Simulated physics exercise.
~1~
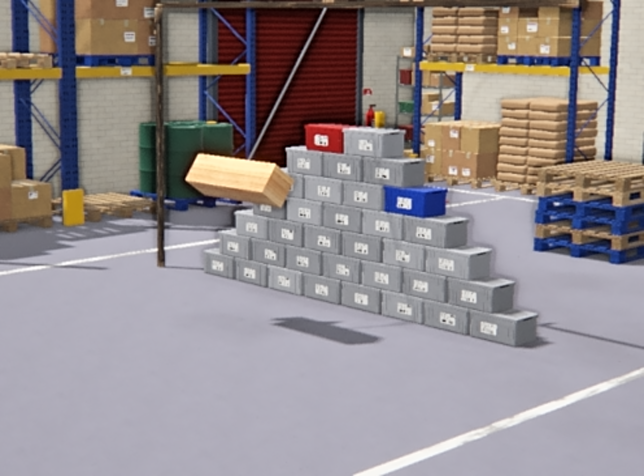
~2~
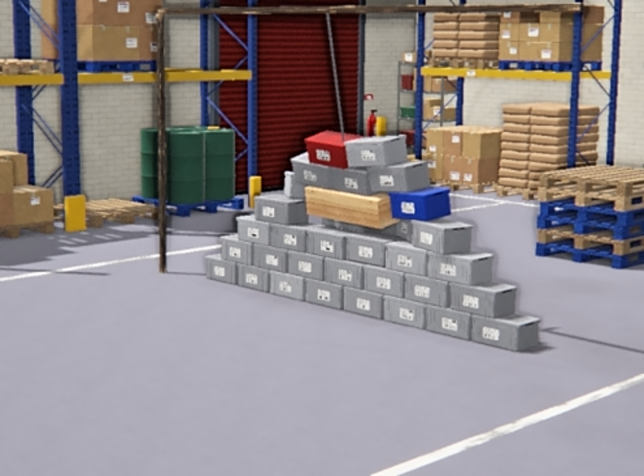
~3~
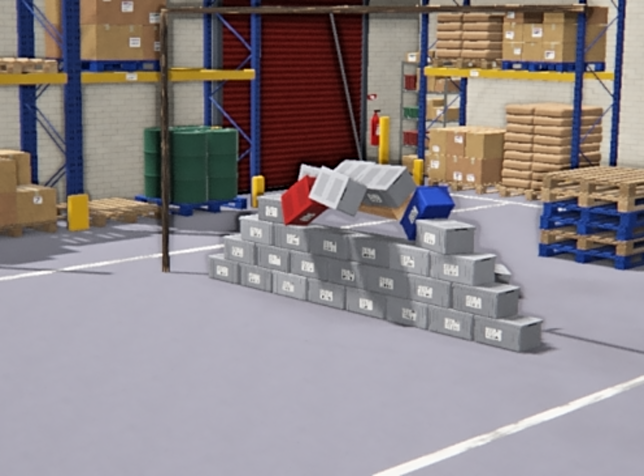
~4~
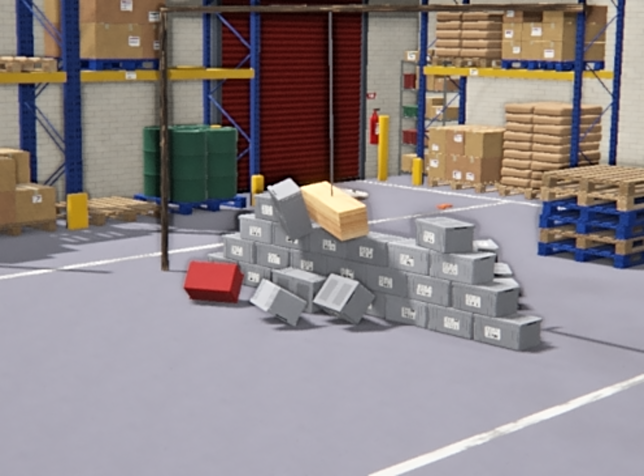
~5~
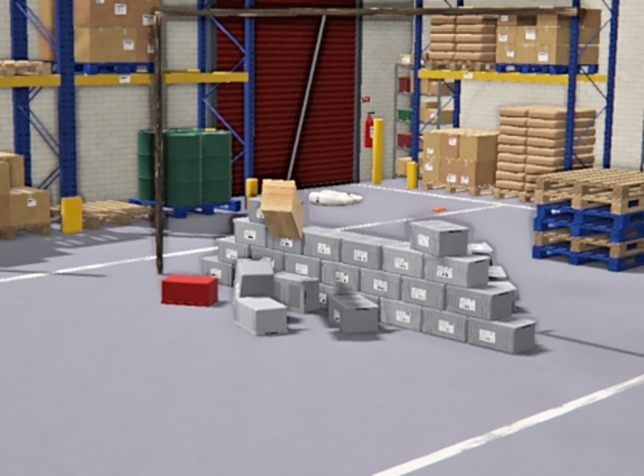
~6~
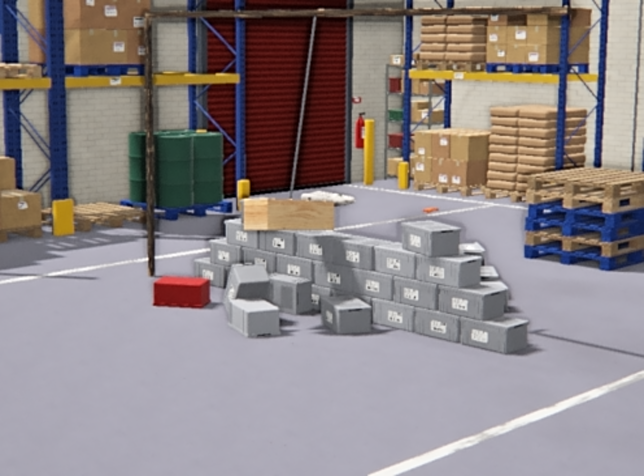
A stepped wall of grey lidded totes, with a red one near the top and a blue one on the right, stands on a warehouse floor, seen from slightly above by a gently swaying camera. Racks, green drums and a red shutter door are behind it. A short timber beam swings in from the left and ploughs into the upper rows. The top totes tip and tumble, the red one dropping to the front left. The beam swings back left above the wall, whose lower rows mostly stand, with the red tote and several grey ones lying on the floor.
